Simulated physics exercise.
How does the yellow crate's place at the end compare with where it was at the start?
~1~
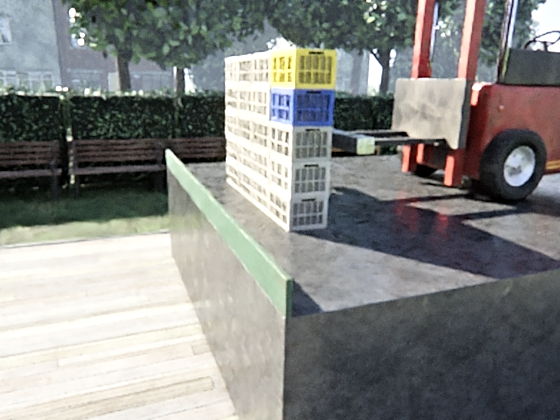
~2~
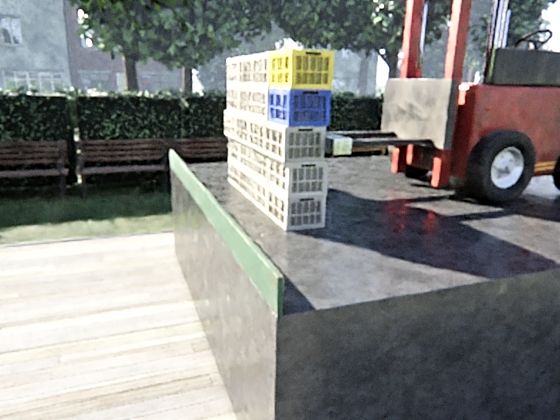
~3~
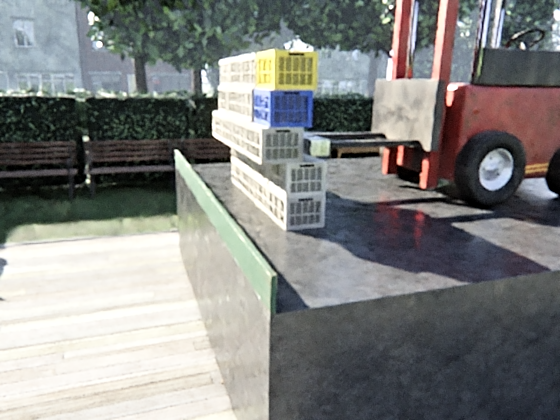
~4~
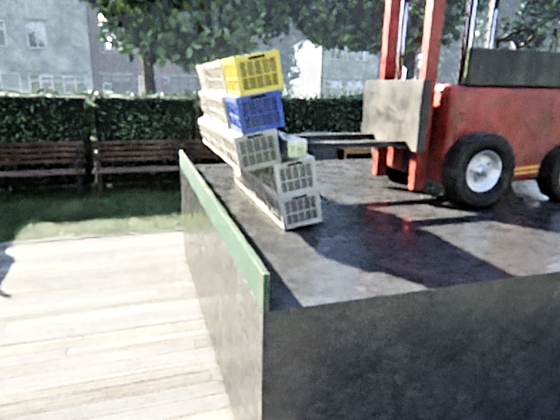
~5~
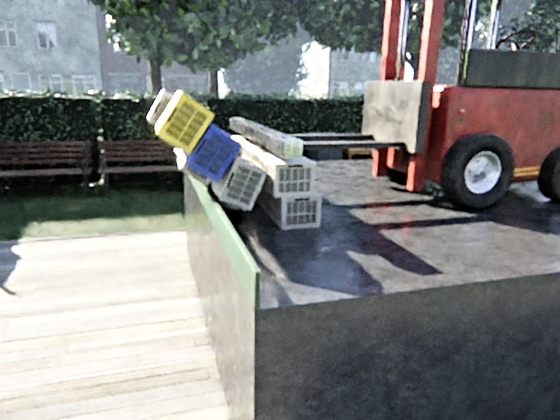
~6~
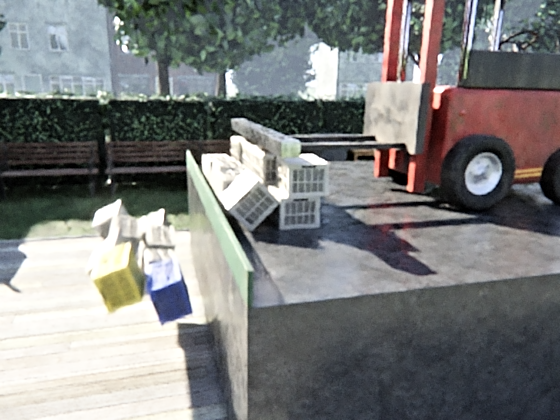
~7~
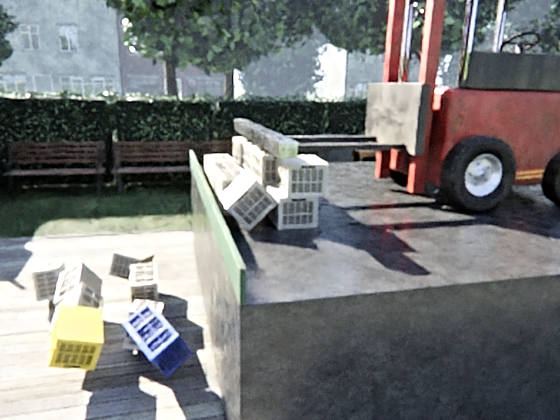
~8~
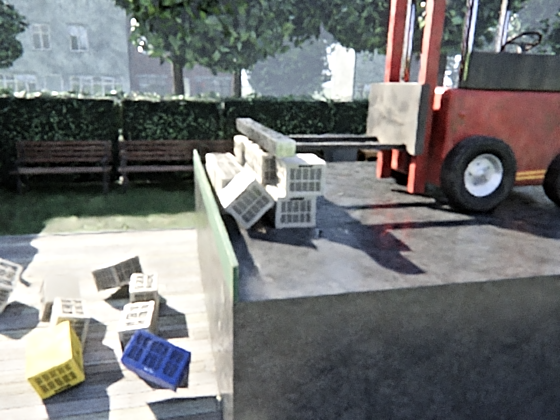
At the start it sat at the top of the stack on the platform, but by the end it was lying on the wooden decking below, to the left of the platform.
A red forklift pushed a beam into a tall stack of crates on a platform until the upper ones tipped over the edge board, and the yellow and blue crates ended up scattered with several others on the wooden decking below.
